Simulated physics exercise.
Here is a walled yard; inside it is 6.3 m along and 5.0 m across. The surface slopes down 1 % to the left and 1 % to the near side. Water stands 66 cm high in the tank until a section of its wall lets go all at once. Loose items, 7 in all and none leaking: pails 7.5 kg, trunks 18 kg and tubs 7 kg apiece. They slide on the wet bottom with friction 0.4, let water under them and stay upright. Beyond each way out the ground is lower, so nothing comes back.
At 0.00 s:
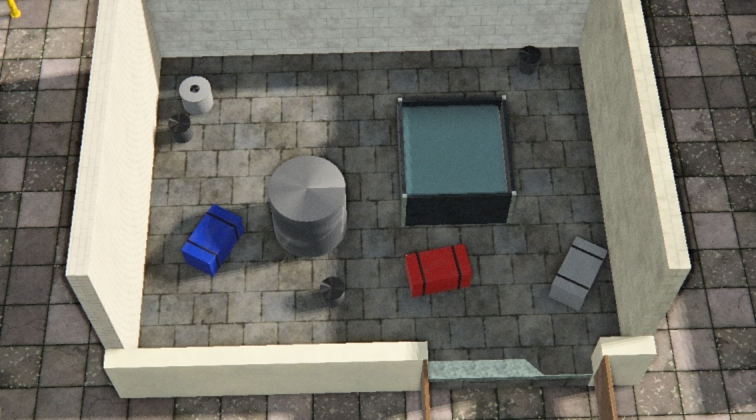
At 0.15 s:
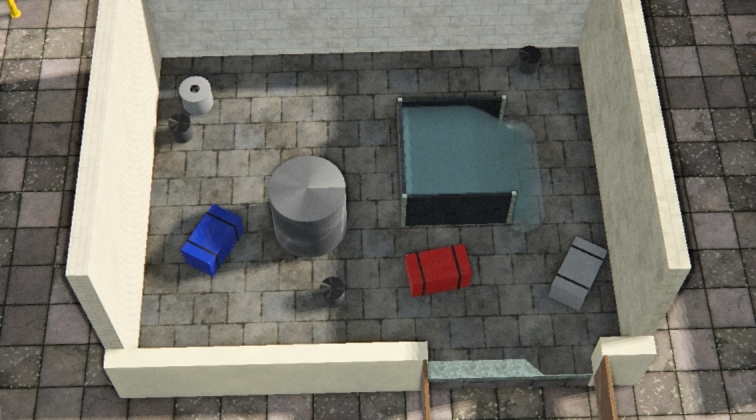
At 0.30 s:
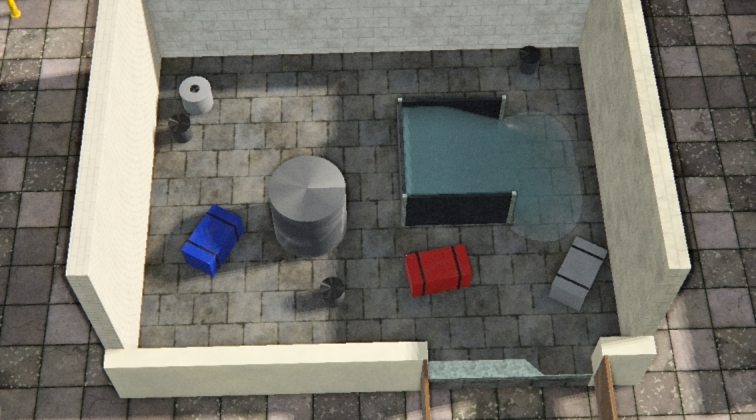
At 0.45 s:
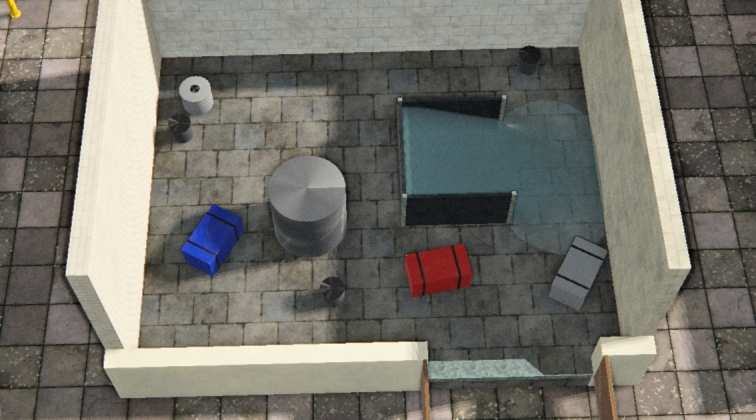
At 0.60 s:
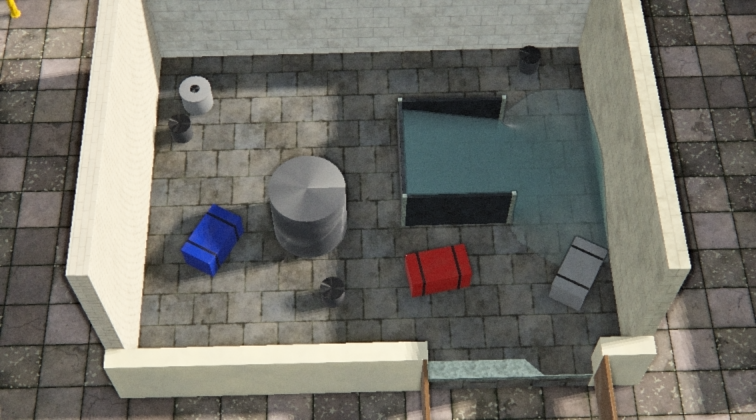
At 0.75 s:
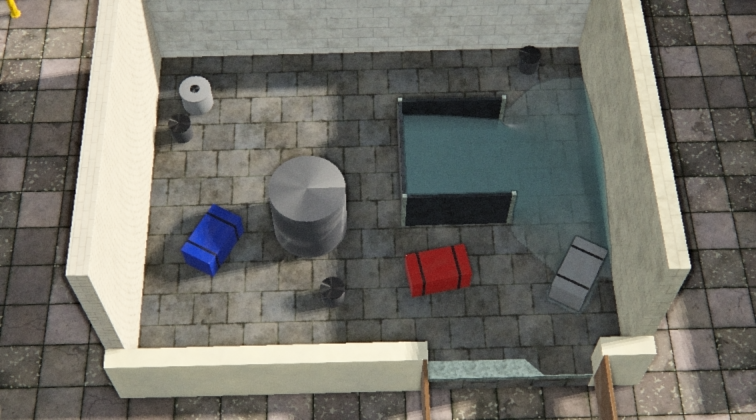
A walled yard held a square tank of water whose right side opened, and the water spread out to the right-hand wall and reached the grey trunk, while the trunks and tubs stayed still.
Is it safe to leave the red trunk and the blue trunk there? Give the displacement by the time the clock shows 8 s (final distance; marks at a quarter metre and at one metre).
Red trunk holds its place; blue trunk stays put.
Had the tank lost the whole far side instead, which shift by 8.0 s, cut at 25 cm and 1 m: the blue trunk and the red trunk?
Then the blue trunk is nudged along, the red trunk stays put.
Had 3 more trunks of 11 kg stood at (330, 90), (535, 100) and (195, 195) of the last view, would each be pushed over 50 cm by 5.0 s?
In turn: More, past it, under.
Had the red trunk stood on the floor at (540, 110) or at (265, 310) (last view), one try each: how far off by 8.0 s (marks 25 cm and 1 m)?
In turn: It gets carried off; it barely shifts.
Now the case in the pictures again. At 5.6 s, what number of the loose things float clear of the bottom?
At that moment 1.
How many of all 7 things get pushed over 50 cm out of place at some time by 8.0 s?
4 of them.
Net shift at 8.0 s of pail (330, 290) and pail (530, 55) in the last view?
In that order: 0 cm, 250 cm.
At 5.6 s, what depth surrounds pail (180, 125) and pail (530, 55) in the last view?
About 7 and 4 cm.
After 1.6 s the red trunk is near (439, 264), 0.0 m from its start, aground; the blue trunk is near (212, 233), 0.0 m from its start, aground; 0 of 7 are out; 0 afloat.
After 3.6 s the red trunk is near (439, 264), 0.0 m from its start, aground; the blue trunk is near (212, 233), 0.0 m from its start, aground; 1 of 7 are out; 0 afloat.
After 5.6 s the red trunk is near (439, 264), 0.0 m from its start, aground; the blue trunk is near (212, 233), 0.0 m from its start, aground; 1 of 7 are out; 1 afloat.
After 8.0 s the red trunk is near (439, 264), 0.0 m from its start, aground; the blue trunk is near (212, 233), 0.0 m from its start, aground; 1 of 7 are out; 1 afloat.
